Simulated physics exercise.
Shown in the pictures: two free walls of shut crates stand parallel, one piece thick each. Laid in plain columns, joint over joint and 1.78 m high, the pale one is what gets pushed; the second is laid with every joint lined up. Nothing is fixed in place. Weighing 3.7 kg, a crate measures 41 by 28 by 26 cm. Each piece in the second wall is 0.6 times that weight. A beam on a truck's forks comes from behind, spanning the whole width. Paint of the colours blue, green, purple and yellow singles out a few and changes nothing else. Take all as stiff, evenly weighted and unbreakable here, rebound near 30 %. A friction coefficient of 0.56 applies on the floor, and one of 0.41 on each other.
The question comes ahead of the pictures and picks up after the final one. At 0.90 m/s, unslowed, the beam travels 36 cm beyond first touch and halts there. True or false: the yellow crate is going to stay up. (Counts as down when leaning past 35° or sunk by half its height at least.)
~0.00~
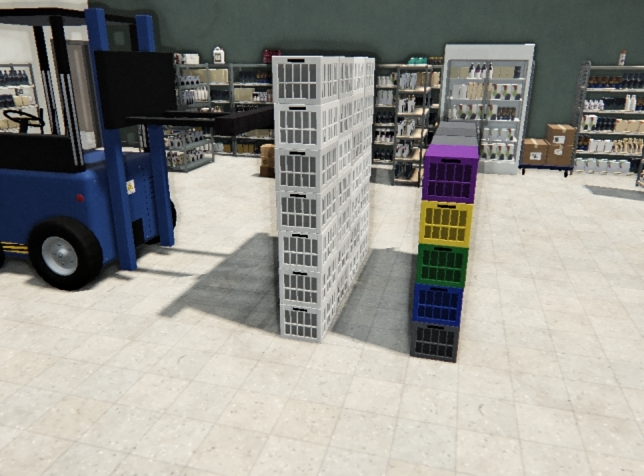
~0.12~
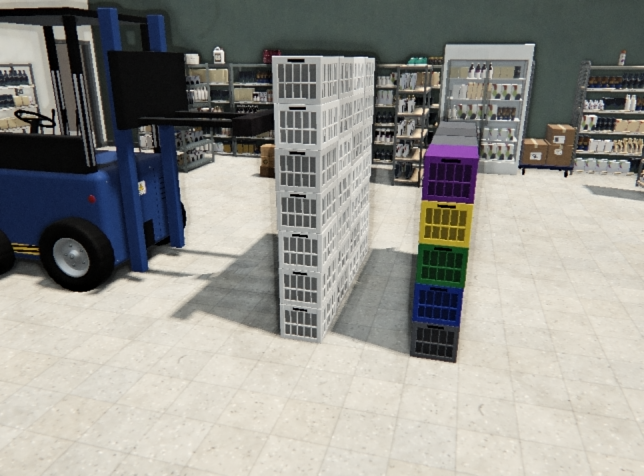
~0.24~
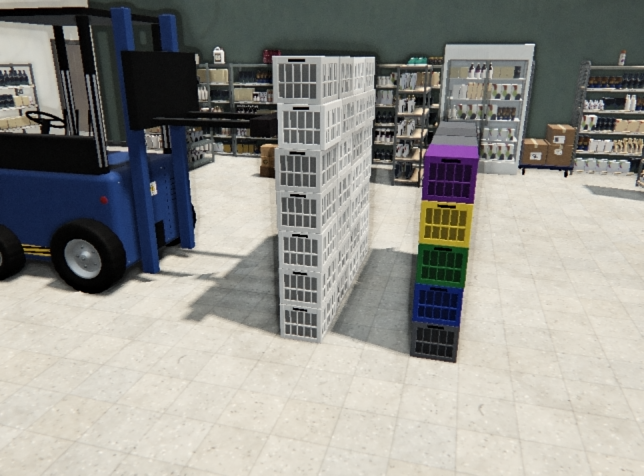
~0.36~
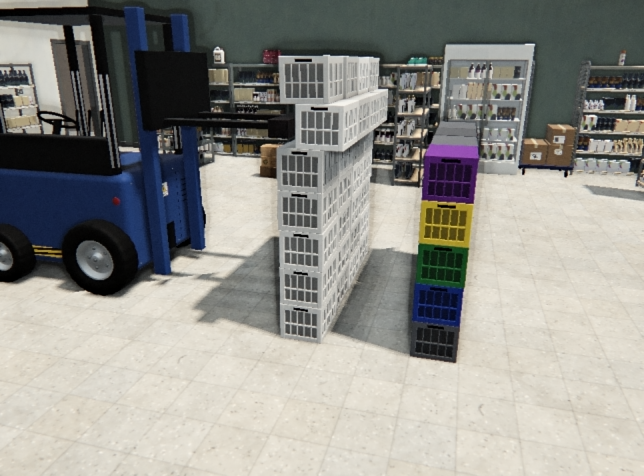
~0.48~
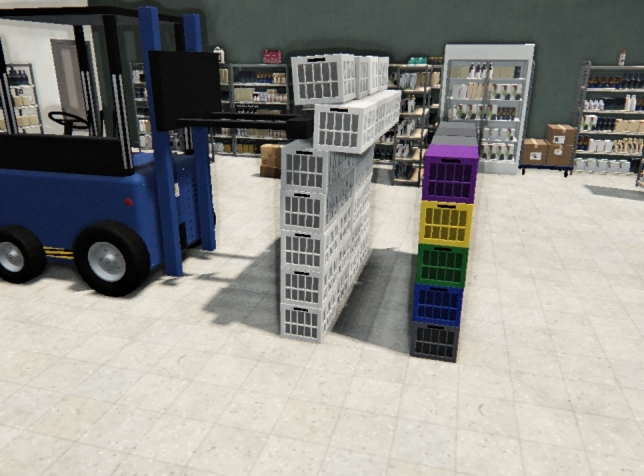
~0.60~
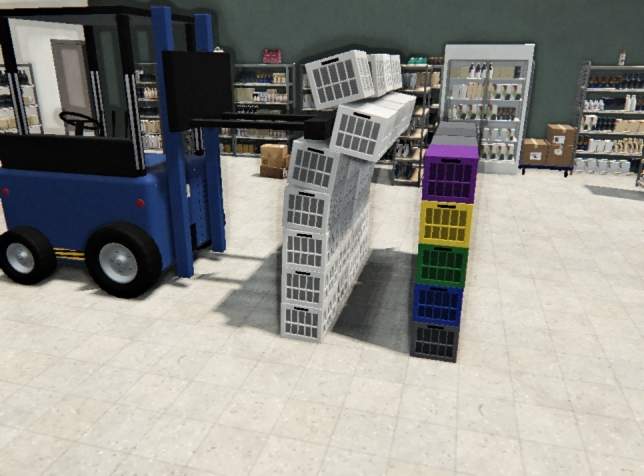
False; it goes down.
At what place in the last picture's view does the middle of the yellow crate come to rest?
It ends up at about (611, 359) in the last picture.
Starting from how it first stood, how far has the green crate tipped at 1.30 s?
I'd put it at roughly 5 degrees away from its starting angle.
By 0.88 s, 8 of the pale wall down; none of the 20 crates of the second wall down, 2 disturbed; yellow crate unmoved.
By 1.30 s, 10 of the pale wall down; none of the 20 crates of the second wall down, 20 disturbed; yellow crate tilted 6°; green crate tilted 6°.
By 1.86 s, 11 of the pale wall down; 15 of the 20 crates of the second wall down; yellow crate tilted 43°, 15 cm lower; blue crate tilted 43°.
By 2.36 s, 11 of the pale wall down; 18 of the 20 crates of the second wall down; yellow crate on its side; green crate on its side.
When it is over (4.1 s), 11 of the pale wall down; 18 of the 20 crates of the second wall down; yellow crate on its side; purple crate on its side; green crate on its side. In pixels of the last frame, middles, yellow crate near (611, 359).
